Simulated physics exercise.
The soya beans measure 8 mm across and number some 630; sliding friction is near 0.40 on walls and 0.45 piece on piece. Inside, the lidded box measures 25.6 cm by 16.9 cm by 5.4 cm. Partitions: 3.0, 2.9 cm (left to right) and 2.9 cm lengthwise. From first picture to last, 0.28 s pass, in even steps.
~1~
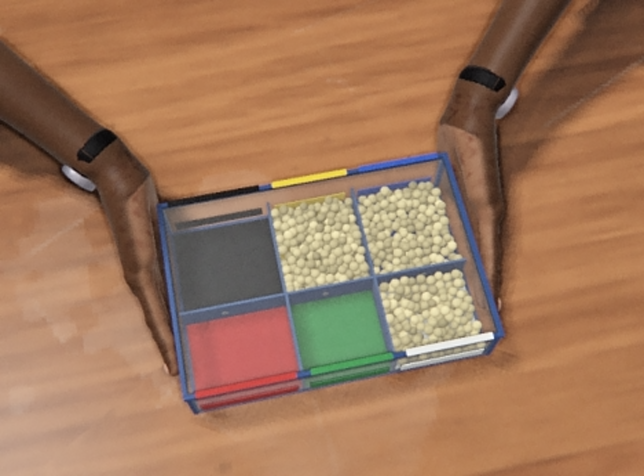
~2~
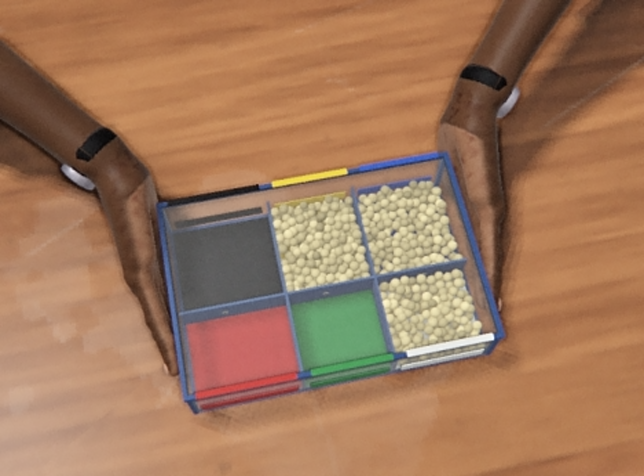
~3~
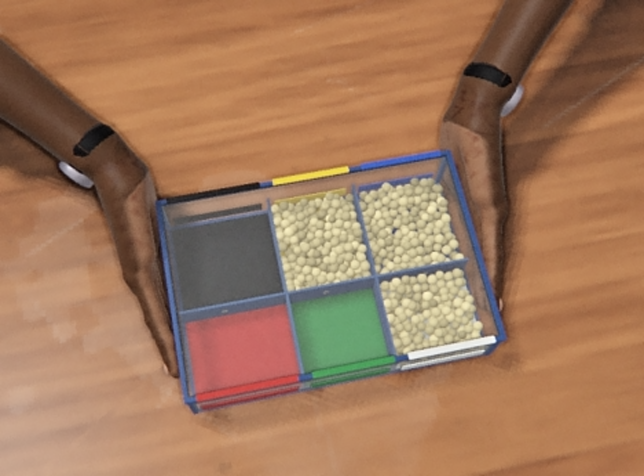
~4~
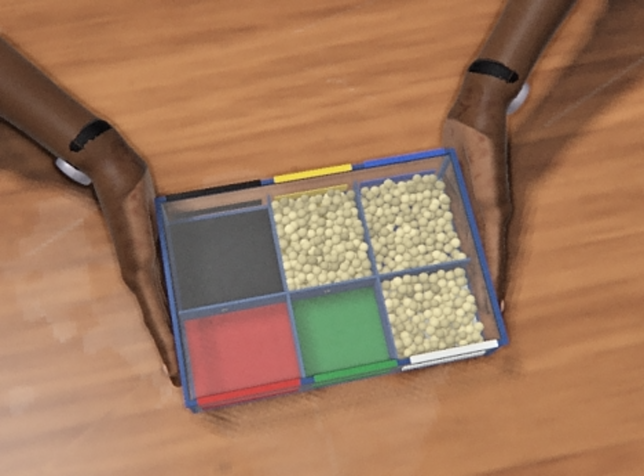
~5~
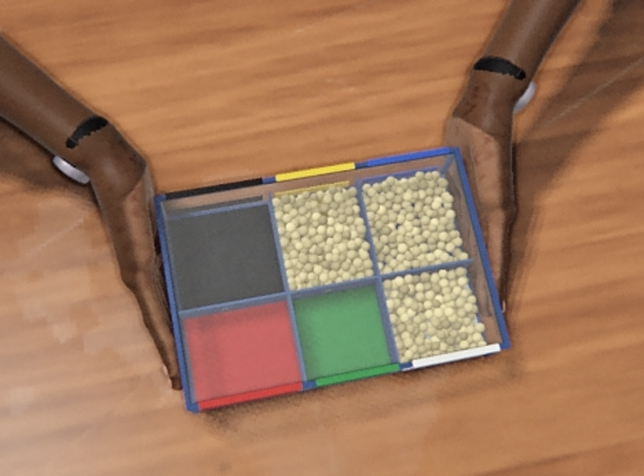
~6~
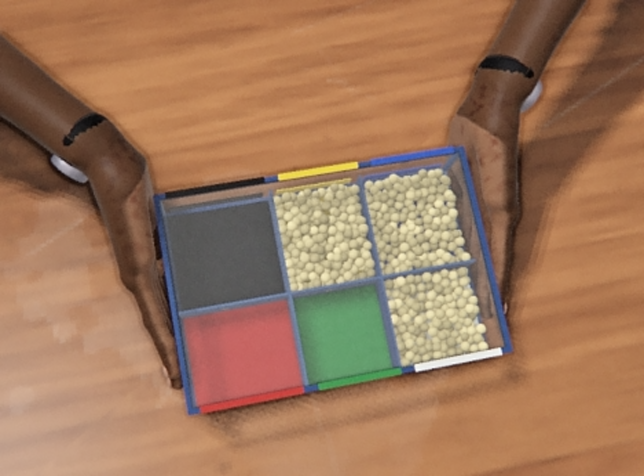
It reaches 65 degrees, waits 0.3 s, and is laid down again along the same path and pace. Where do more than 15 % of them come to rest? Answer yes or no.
Red no, blue yes, green no, yellow yes, white yes, black no.
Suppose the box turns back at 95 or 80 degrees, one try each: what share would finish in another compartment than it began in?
About 65 and 35 per cent.
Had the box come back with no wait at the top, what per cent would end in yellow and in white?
Then: Yellow 30, white 35.
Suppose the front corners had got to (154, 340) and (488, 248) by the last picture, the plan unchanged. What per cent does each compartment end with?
Red 0; blue 35; green 0; yellow 40; white 20; black 5.
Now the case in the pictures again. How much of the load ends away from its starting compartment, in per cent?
About 20 per cent.
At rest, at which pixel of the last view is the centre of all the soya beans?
Around (398, 274).
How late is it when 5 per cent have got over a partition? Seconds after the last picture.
Near 0.90 s.
Then, 1.06 s after the last picture, tilt 65 degrees; blue 30 %, green 5 %, yellow 30 %, white 35 %.
Then, 1.77 s after the last picture, tilt 33 degrees; blue 25 %, green 10 %, yellow 25 %, white 40 %.
Then, 2.51 s after the last picture, tilt 0 degrees; blue 25 %, green 10 %, yellow 25 %, white 40 %.
In the end, red 0 %, blue 25 %, green 10 %, yellow 25 %, white 40 %, black 0 %.
